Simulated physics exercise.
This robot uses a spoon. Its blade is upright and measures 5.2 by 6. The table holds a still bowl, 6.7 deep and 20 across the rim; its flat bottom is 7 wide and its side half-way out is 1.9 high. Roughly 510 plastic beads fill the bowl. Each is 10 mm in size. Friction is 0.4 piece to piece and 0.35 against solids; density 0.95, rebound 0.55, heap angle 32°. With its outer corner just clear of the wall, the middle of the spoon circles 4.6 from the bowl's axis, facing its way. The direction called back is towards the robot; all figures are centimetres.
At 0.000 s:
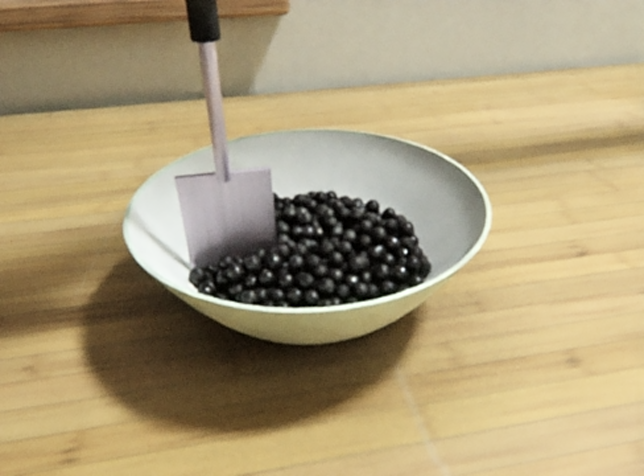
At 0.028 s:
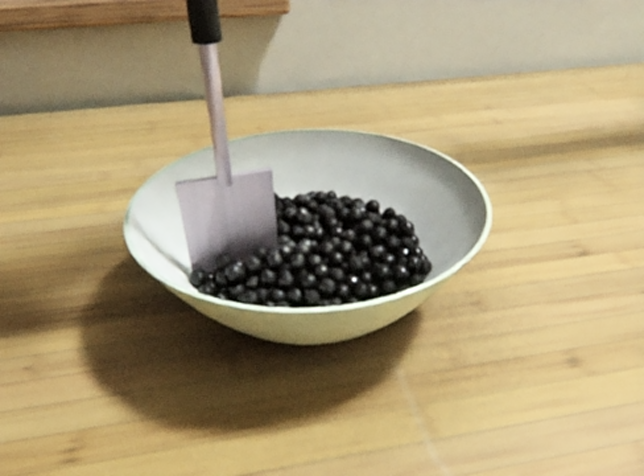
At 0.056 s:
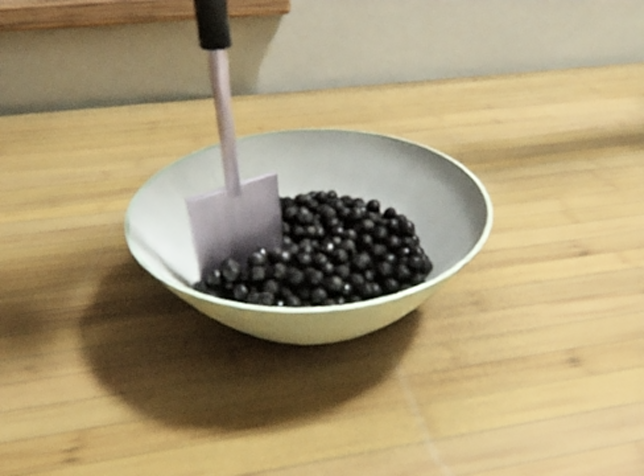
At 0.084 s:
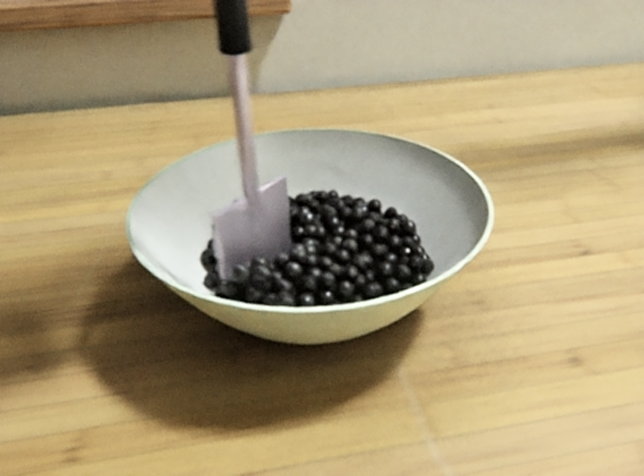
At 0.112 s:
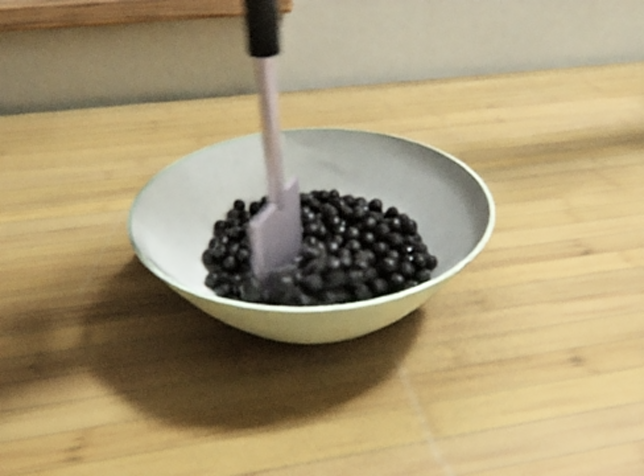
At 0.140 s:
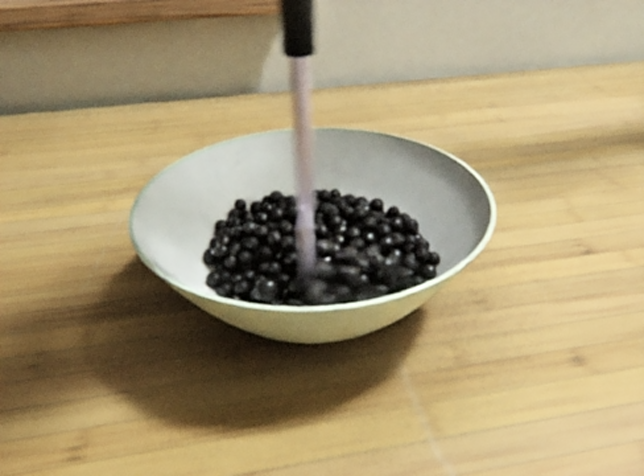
Flat metal spatula with a black handle stirring glossy black beads in a pale bowl, sweeping rightward along the near side while turning edge-on.
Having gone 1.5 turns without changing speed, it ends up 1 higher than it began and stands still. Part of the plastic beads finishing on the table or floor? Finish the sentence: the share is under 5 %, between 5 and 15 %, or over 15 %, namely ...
The share is between 5 and 15 %.
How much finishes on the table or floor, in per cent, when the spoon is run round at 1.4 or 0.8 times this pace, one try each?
Estimates in order: Some 20 % and some 0 %.
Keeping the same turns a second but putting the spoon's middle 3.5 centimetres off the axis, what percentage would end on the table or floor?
Near 5 percent.
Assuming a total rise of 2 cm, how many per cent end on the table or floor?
5 %.
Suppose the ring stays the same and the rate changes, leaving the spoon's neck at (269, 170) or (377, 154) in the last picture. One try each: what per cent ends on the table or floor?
Around 0 and 25 percent, in that order.
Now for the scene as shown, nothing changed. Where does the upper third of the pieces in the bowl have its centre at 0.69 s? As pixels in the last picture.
Around (310, 277).
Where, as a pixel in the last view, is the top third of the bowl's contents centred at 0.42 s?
About (299, 191) in the last picture.
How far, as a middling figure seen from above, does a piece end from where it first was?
Reading: Around 3 cm.
After 0.42 s, 257° round, highest piece 8 above the table; 498 in the bowl, 3 on the table or floor, 11 in flight or on the tool.
After 0.69 s, 77° round, highest piece 8 above the table; 477 in the bowl, 31 on the table or floor, 4 in flight or on the tool.
After 1.03 s, 180° round, highest piece 5 above the table; 474 in the bowl, 38 on the table or floor.
After 1.73 s, 180° round, highest piece 5 above the table; 474 in the bowl, 38 on the table or floor.
In the end, 474 in the bowl, 38 on the table or floor. That is 7 % on the table or floor.
